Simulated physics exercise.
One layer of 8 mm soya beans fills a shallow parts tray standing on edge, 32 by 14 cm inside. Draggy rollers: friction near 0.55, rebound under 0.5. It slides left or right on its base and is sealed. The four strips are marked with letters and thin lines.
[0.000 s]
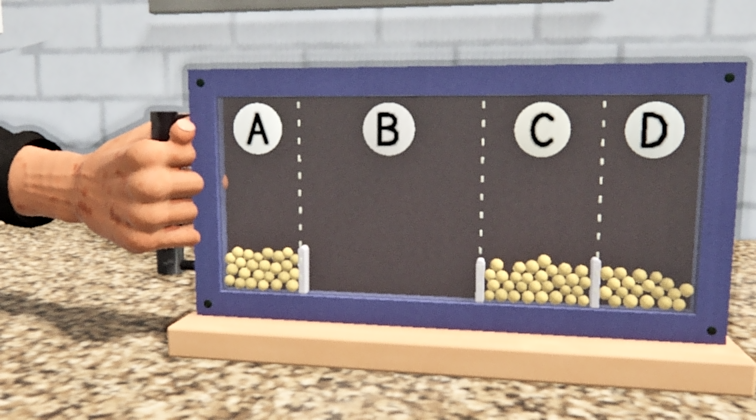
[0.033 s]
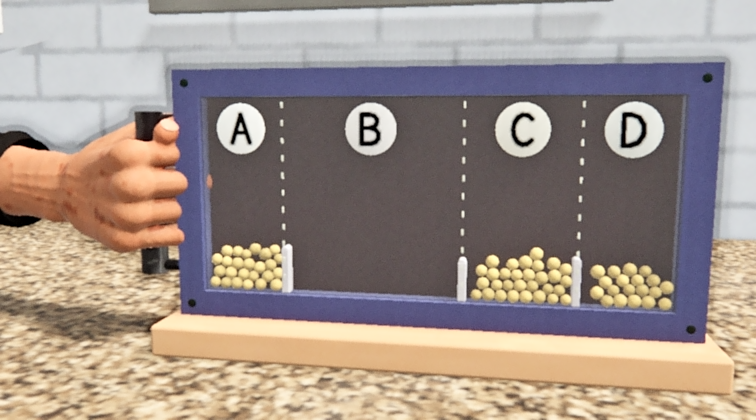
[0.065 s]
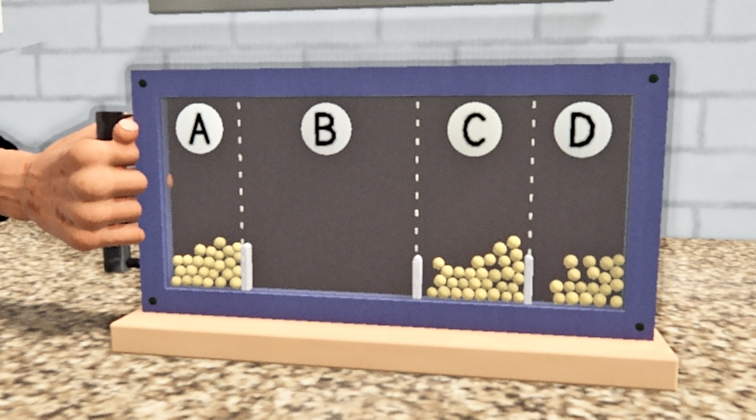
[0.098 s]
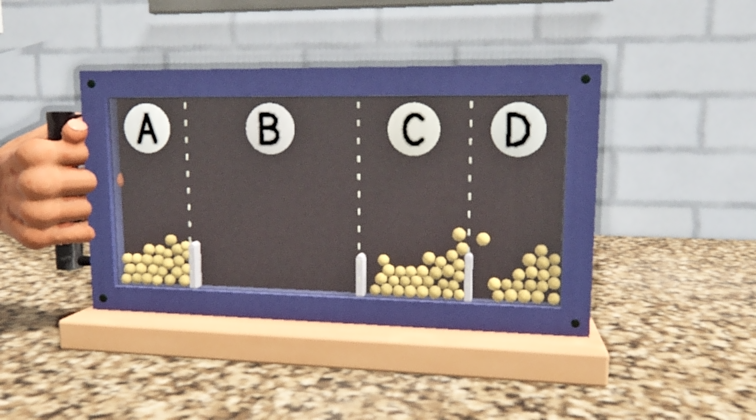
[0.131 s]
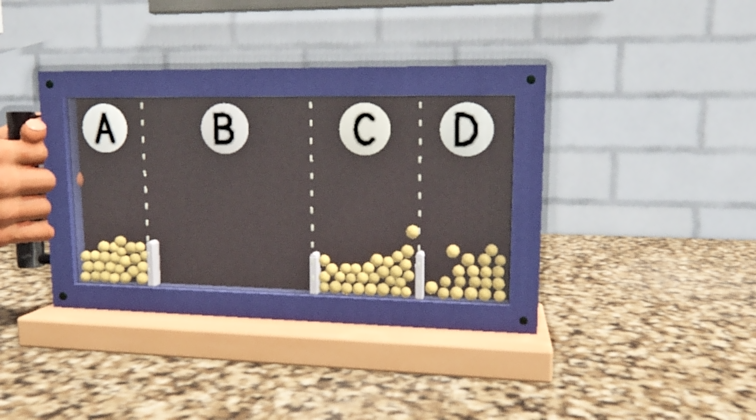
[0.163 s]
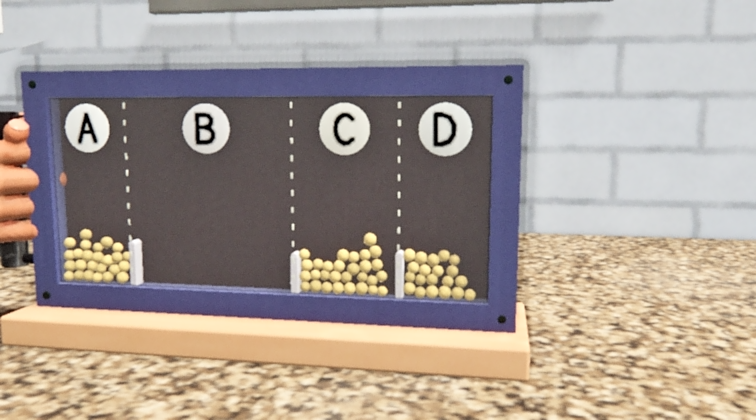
A hand at the left grips the dark handle of a blue-framed tray standing upright on a speckled counter before a white brick wall, seen from the front by a still camera. Pale yellow beans lie in sections A, C and D between short white dividers, while B is empty. The hand draws the tray steadily leftward, and the beans shift and heap, one crossing from C toward D.
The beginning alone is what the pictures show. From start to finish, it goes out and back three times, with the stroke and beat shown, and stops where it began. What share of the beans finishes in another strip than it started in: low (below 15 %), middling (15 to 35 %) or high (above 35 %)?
Answer: A medium share.
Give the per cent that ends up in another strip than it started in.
Roughly 25 per cent.
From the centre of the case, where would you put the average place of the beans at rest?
About 1 cm right and 6 cm below.
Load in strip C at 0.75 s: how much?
About 30 percent of the load.
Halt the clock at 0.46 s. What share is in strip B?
It works out at about 5 percent.
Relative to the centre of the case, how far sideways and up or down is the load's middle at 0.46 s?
2 cm right, 5 cm below.
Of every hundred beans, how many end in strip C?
Around 25 percent.
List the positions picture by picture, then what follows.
In the first frame, at its start; about 70 beans; beans centred (465, 280); top one (544, 262); A (258, 129), B (389, 129), C (542, 130), D (655, 130).
In the second frame, 1 cm to the left; beans centred (451, 278); top one (536, 254).
In the third frame, 4 cm to the left; beans centred (411, 275); top one (514, 243); wall ends (529, 260), (417, 260), (246, 248).
In the fourth frame, 8 cm to the left; beans centred (356, 272); top one (459, 235).
In the fifth frame, 12 cm to the left; beans centred (306, 271); top one (413, 232).
In the sixth frame, 13 cm to the left; beans centred (279, 269); top one (370, 240); A (87, 128), B (206, 129), C (344, 129), D (445, 129).
After 0.46 s, it is 11 cm to the left; the beans' middle is 2 cm right of and 5 cm below the centre; A 30 %, B 5 %, C 30 %, D 30 %; 10 % have changed strip.
After 0.75 s, it is 6 cm to the left; the beans' middle is 2 cm right of and 5 cm below the centre; A 30 %, B 15 %, C 30 %, D 25 %; 15 % have changed strip.
After 1.00 s, it is at its start; the beans' middle is in line with and 5 cm below the centre; A 30 %, B 20 %, C 30 %, D 20 %; 25 % have changed strip.
All still by 1.7 s, it is at its start; A 30 %, B 20 %, C 25 %, D 25 %; 25 % have changed strip.
